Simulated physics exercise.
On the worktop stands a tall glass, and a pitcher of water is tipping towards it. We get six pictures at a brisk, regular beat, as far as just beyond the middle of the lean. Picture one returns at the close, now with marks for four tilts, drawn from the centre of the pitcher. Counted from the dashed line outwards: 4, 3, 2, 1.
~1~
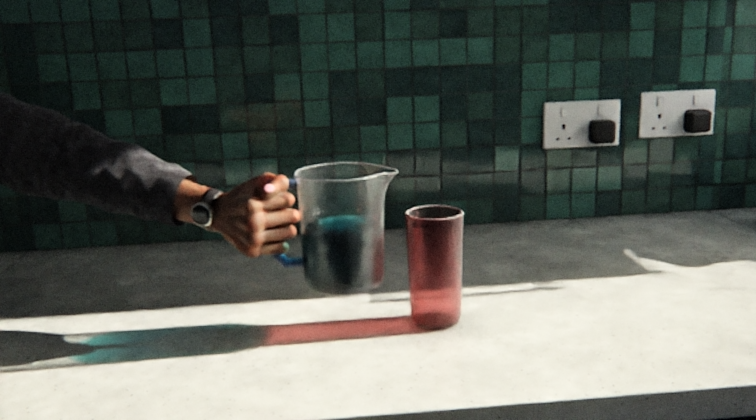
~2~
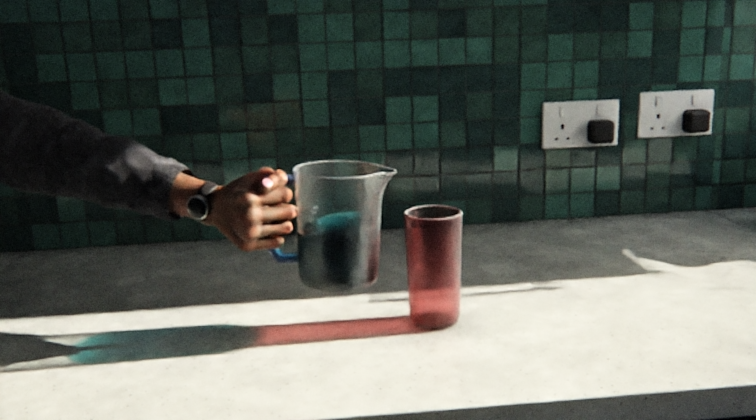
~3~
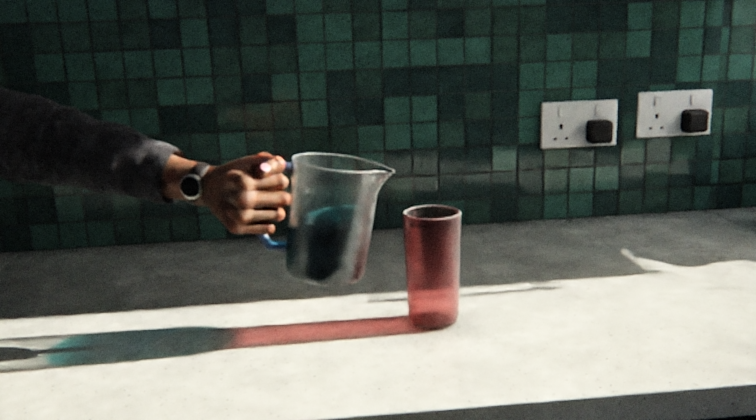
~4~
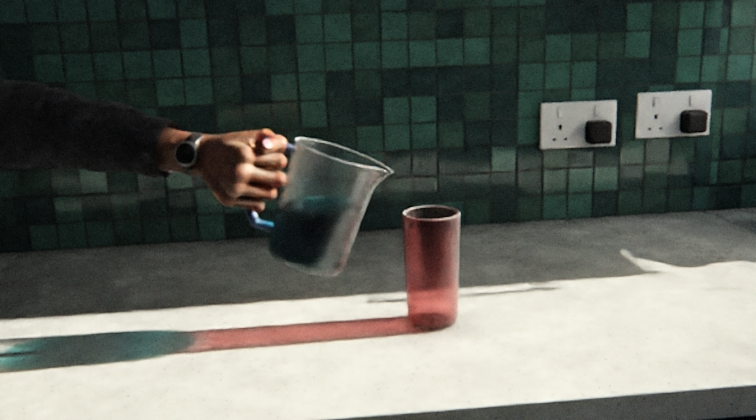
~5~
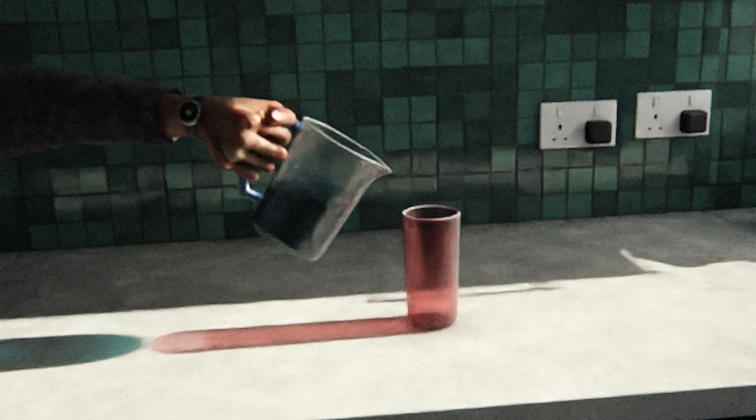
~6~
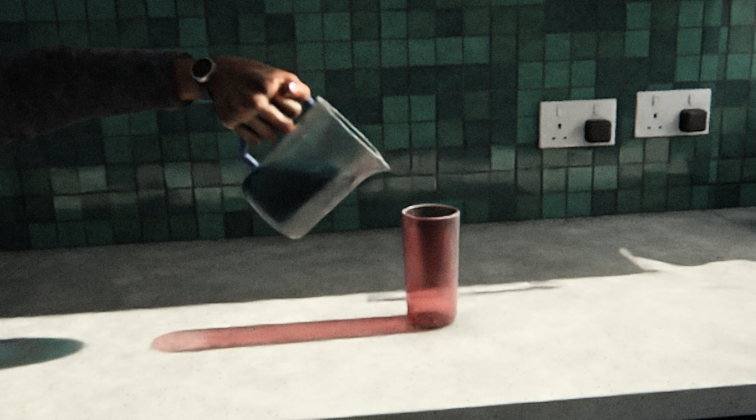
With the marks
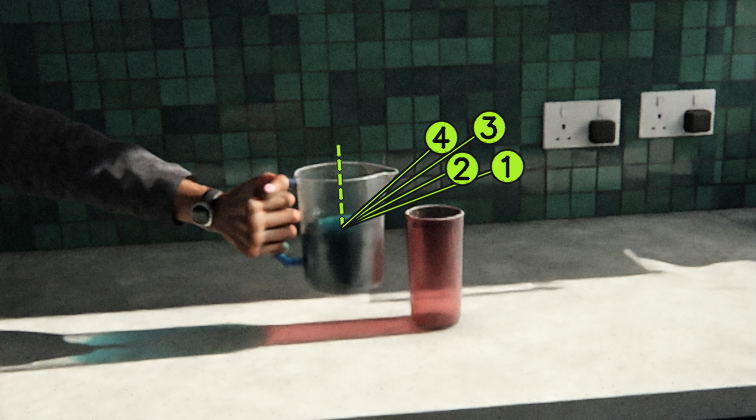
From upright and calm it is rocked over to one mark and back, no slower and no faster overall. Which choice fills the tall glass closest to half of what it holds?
The best tilt is 1.
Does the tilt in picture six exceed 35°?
Yes.
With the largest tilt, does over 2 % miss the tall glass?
No.
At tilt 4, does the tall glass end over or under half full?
Under.
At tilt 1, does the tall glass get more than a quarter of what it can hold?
Yes, clearly.
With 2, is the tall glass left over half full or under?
Under.
On the marked copy, 1 at (491, 171); 2 at (445, 173); 3 at (474, 136); 4 at (429, 150).
Choosing 1, the tall glass ends with about 52 % of what it can hold.
Choosing 2, the tall glass ends with about 30 % of what it can hold.
Choosing 3, the tall glass ends with about 12 % of what it can hold.
Choosing 4, the tall glass ends with about 3 % of what it can hold.
